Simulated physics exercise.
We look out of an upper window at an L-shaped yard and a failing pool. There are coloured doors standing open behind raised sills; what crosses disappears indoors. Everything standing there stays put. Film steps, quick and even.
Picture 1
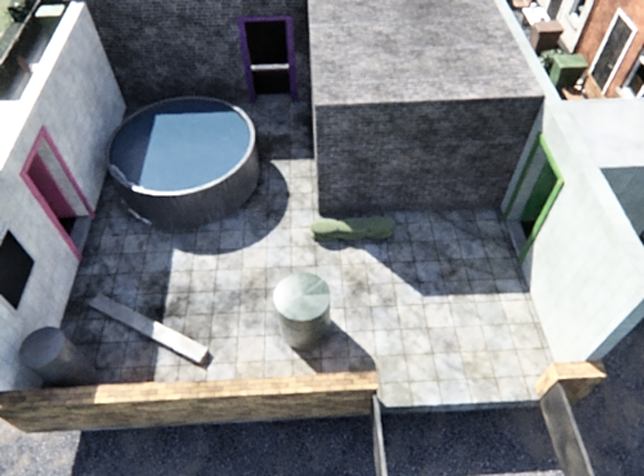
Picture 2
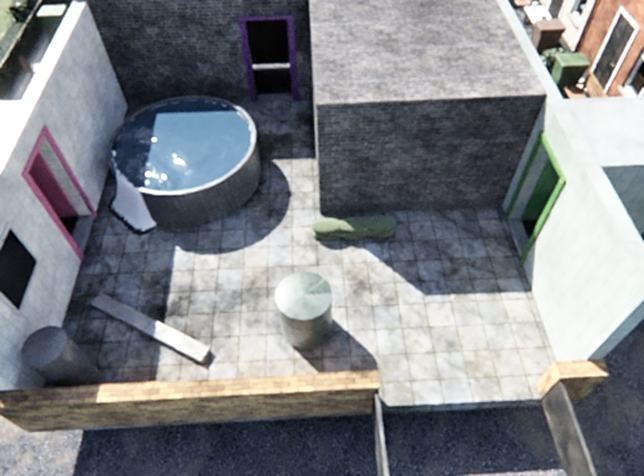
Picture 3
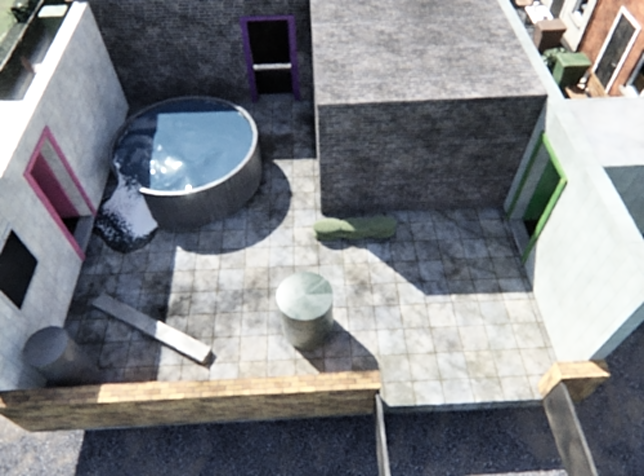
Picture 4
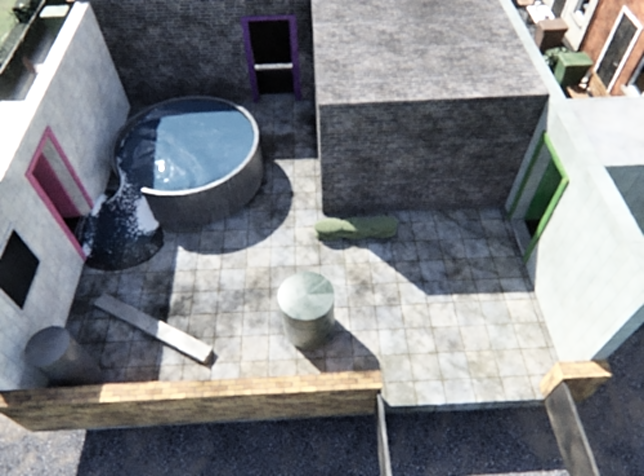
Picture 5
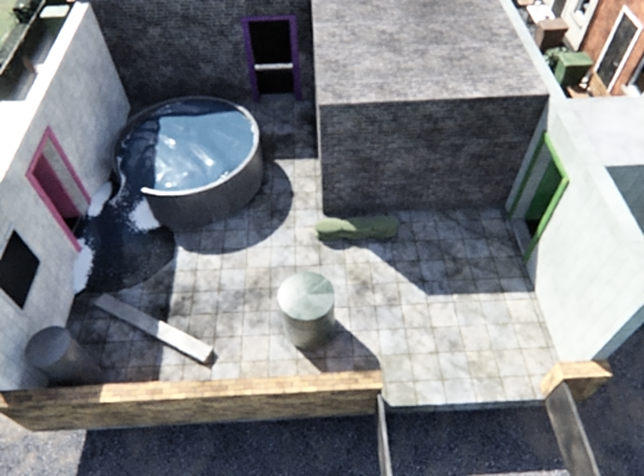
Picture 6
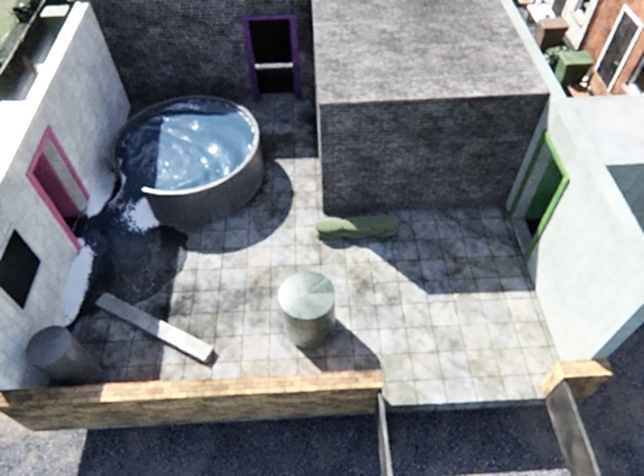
A round grey tank full of blue water stands at the upper left of a paved, walled yard, seen from high above beside a dark block building. A pink-framed doorway is on the left, a purple one at the back, a green one on the right, with a pale plank, grey drums and a low green shape between. Water bursts from the tank's left side and spreads, dark and foam-edged, past the pink doorway toward the plank, while the pool's surface ripples.
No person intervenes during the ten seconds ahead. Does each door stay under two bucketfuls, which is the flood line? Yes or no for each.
Green door - no, it floods; purple door - yes, stays under; pink door - no, it floods.
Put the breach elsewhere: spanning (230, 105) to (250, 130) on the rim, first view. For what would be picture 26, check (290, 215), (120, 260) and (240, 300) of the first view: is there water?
In the order given: Swamped, untouched and swamped.
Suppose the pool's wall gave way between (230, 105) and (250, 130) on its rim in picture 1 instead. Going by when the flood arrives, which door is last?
Last: The door marked green.
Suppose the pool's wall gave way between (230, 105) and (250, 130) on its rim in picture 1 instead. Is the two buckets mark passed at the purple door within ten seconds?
Purple: Exceeds it.
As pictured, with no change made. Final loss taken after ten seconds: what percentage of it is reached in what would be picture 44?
Working it through, I arrive at 75 per cent.
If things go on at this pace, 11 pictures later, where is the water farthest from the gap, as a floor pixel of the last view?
The farthest wet spot is near (257, 396).
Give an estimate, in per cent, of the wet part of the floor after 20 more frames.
About 50 in a hundred.
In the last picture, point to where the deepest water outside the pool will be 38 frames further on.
Around (46, 395).
A moment on, water covers 15 % of the floor; the green door not reached, the purple door not reached, the pink door far over two buckets in.
Next, water covers 25 % of the floor; the green door not reached, the purple door not reached, the pink door far over two buckets in.
Then, water covers 50 % of the floor; the green door not reached, the purple door not reached, the pink door far over two buckets in.
Later, water covers 85 % of the floor; the green door wet at the sill, nothing in, the purple door wet at the sill, nothing in, the pink door far over two buckets in.
In the end, water covers 95 % of the floor; the green door over two buckets in, the purple door wet at the sill, nothing in, the pink door far over two buckets in.
